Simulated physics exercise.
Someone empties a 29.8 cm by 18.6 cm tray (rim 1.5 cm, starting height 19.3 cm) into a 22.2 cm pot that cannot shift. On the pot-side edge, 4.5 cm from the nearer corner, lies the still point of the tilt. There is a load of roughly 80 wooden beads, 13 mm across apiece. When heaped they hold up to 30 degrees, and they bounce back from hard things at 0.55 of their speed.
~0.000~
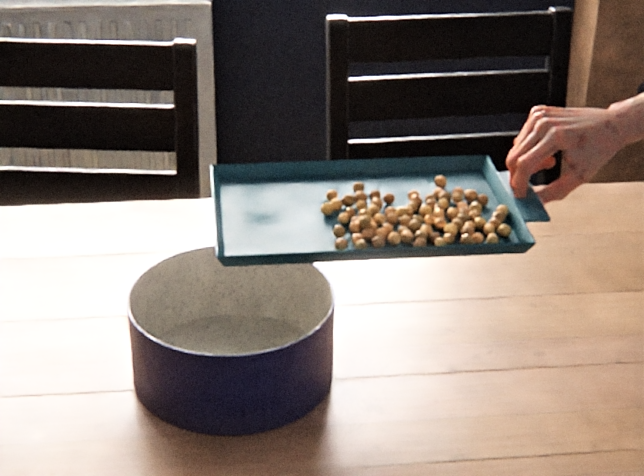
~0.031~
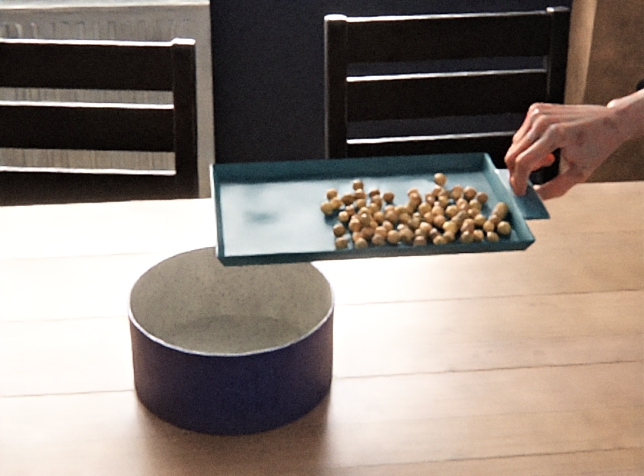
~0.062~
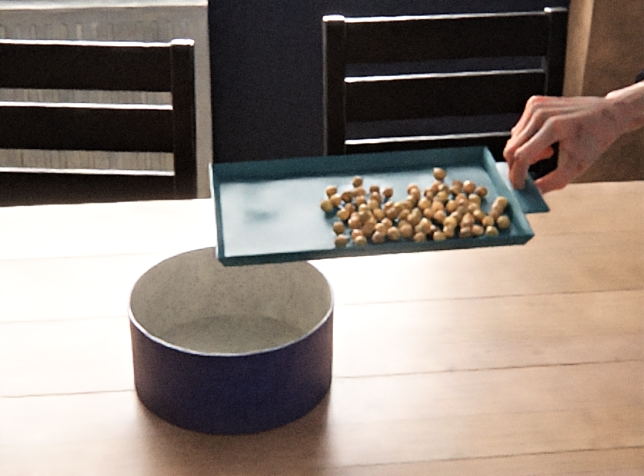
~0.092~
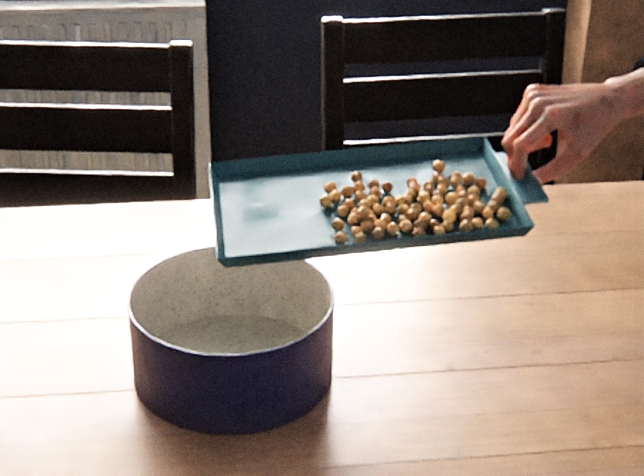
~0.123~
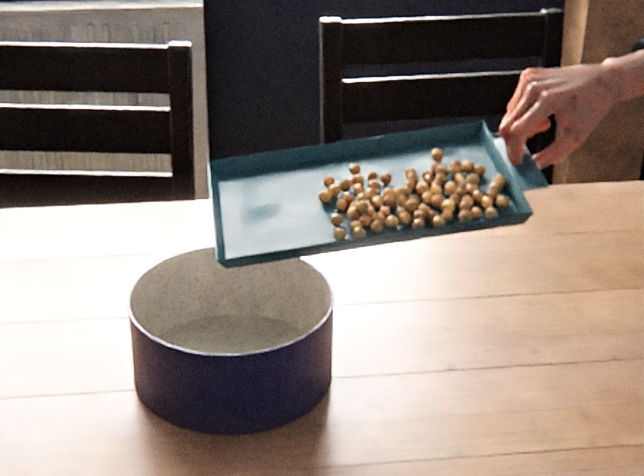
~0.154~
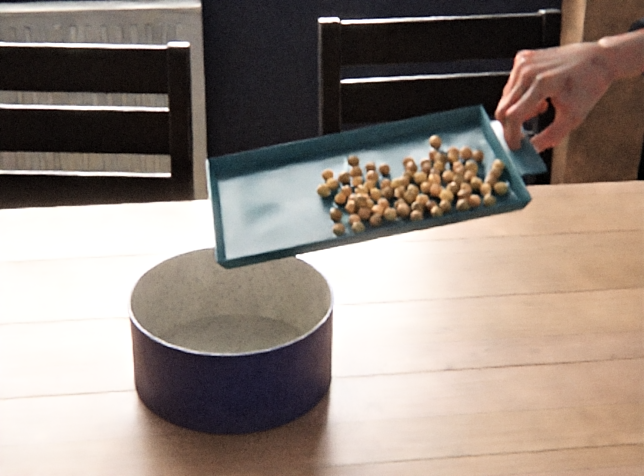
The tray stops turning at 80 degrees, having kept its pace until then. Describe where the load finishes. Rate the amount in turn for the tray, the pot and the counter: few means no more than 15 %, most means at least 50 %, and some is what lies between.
Left on the tray: Few; pot: Some; counter: Most.
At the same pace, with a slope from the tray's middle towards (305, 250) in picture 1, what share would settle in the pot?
Roughly 15 per cent.
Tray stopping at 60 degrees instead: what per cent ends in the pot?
Roughly 20 percent.
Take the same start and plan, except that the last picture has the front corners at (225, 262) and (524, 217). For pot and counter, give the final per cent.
Final per cent - pot 15, counter 85.
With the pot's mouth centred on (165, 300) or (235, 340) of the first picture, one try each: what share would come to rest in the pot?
Some 50 and 70 per cent.
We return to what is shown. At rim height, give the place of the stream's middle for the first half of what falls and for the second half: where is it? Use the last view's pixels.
I'd mark about (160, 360) for the first half, then (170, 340) for the second.
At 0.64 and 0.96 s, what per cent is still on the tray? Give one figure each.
The figures go 60 and then 0.
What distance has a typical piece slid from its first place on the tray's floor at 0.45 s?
Displacement on the tray: Roughly 6 cm.
After 0.45 s, tilt 45 degrees; the tray holds 100 %, the pot 0 %.
After 0.64 s, tilt 67 degrees; the tray holds 60 %, the pot 0 %.
Then, at 0.96 s, tilt 80 degrees; the tray holds 0 %, the pot 25 %.
By 1.9 s all is still; tray 0 %, pot 25 %, counter 75 %.
